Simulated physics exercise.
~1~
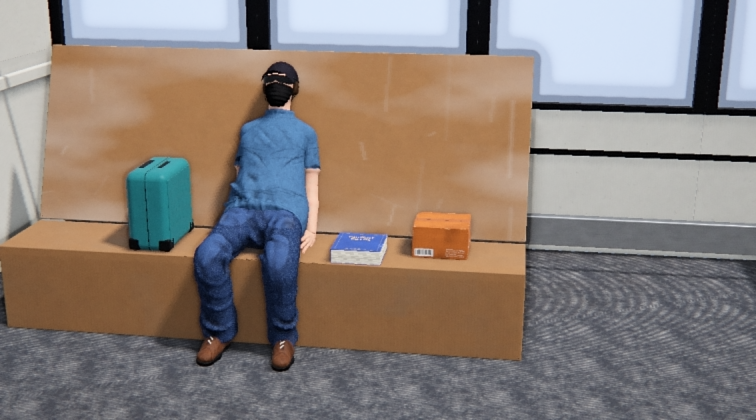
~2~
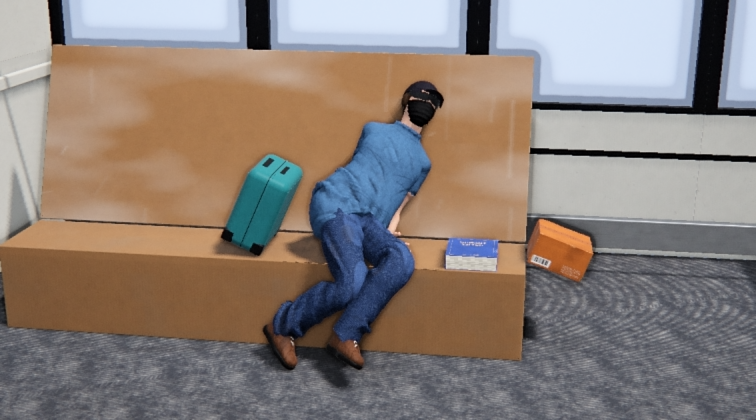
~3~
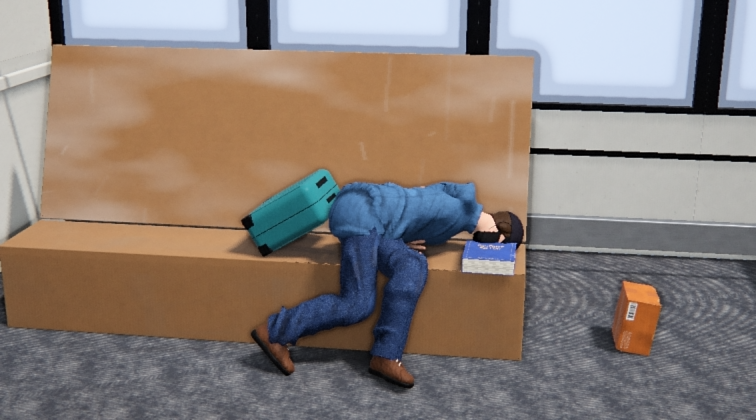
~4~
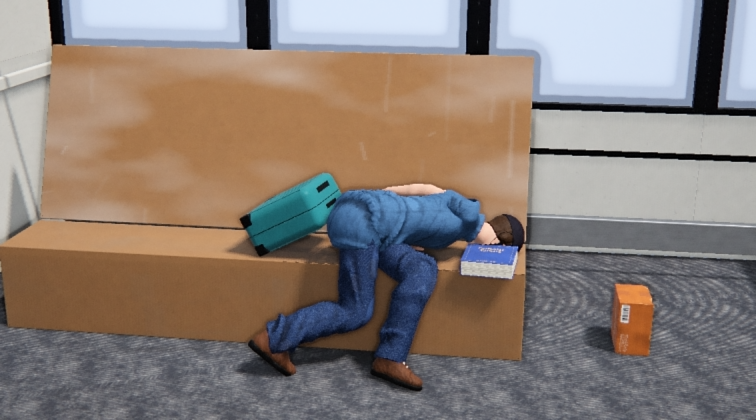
On a brown side bench in a metro car, a man in a blue shirt and jeans sits slumped between an upright teal suitcase on the left and a blue folder and orange carton on the right. Suddenly everything on the bench shifts right, the man tipping sideways, the suitcase leaning and the carton sliding past the bench end. He folds down along the seat, his head coming to rest by the folder, while the carton drops to the floor. Finally he lies slumped with his hips on the seat, the suitcase tipped behind him and the folder still on the bench.
